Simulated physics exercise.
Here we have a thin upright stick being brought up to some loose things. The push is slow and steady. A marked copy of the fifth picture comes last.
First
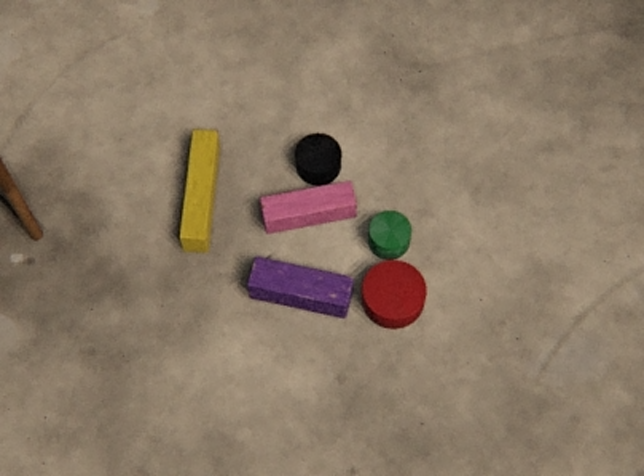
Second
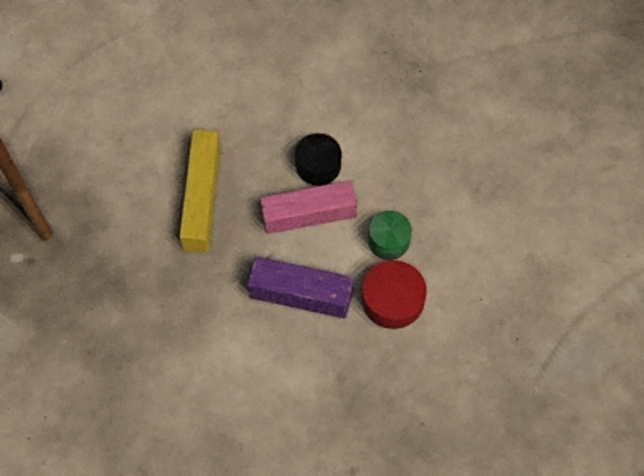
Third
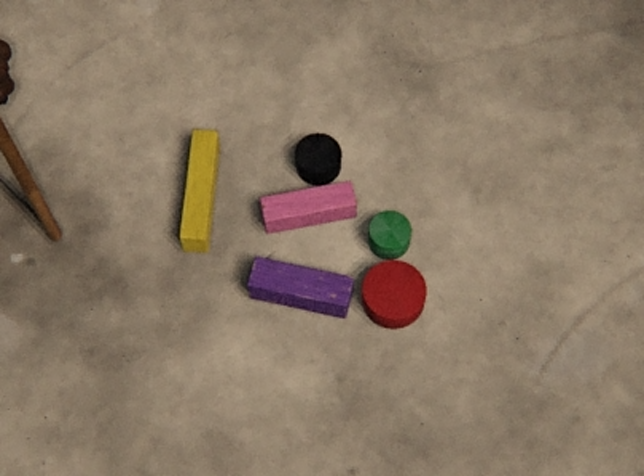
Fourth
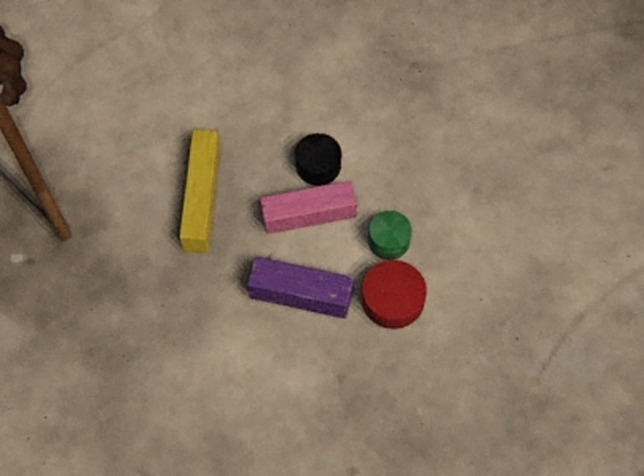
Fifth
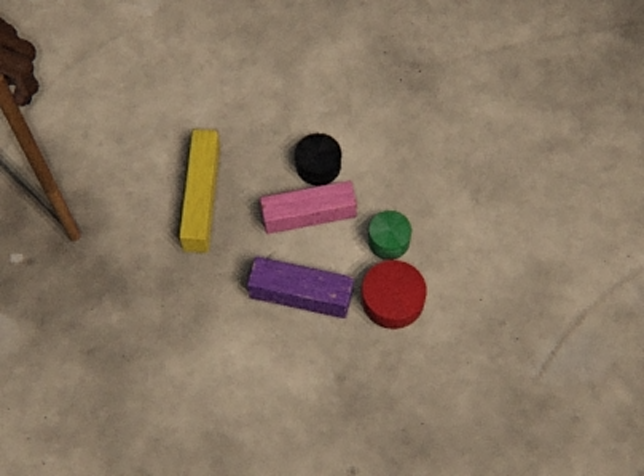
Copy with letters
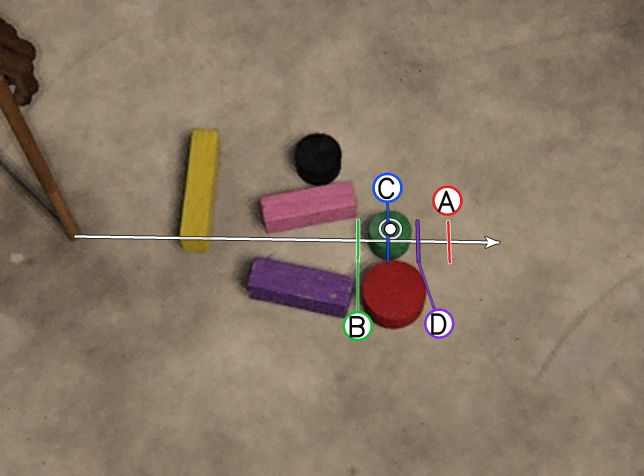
The clip opens on a yellow bar, a pink bar, a purple bar and black, green and red tins lying still, with a thin brown stick at the left edge. The stick slides slowly right, a dark brown shape coming into view at the upper left, while the bars and tins stay unmoved.
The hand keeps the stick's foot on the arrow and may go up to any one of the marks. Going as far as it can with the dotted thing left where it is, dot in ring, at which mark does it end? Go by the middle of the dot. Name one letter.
The farthest safe stop is B.
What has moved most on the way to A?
The green tin.
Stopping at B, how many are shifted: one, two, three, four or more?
In all, two.
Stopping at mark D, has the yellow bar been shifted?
Yes.
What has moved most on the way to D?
The green tin.
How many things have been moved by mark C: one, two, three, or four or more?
Three.
On the marked copy, A at (449, 242); B at (358, 240); C at (388, 241); D at (418, 241); the arrow from (75, 236) to (499, 243); the white dot at (390, 229).
Taking B. A third of the way, foot of the stick (176, 239).
Two thirds of the way, foot of the stick (279, 240); yellow bar (232, 182); pink bar (331, 197).
When it is over, foot of the stick (358, 241); yellow bar (232, 182); pink bar (331, 197); the dot is still in its ring.
As for the rest, A shifts the dotted thing to (478, 236); C shifts the dotted thing to (417, 236); D shifts the dotted thing to (447, 236).
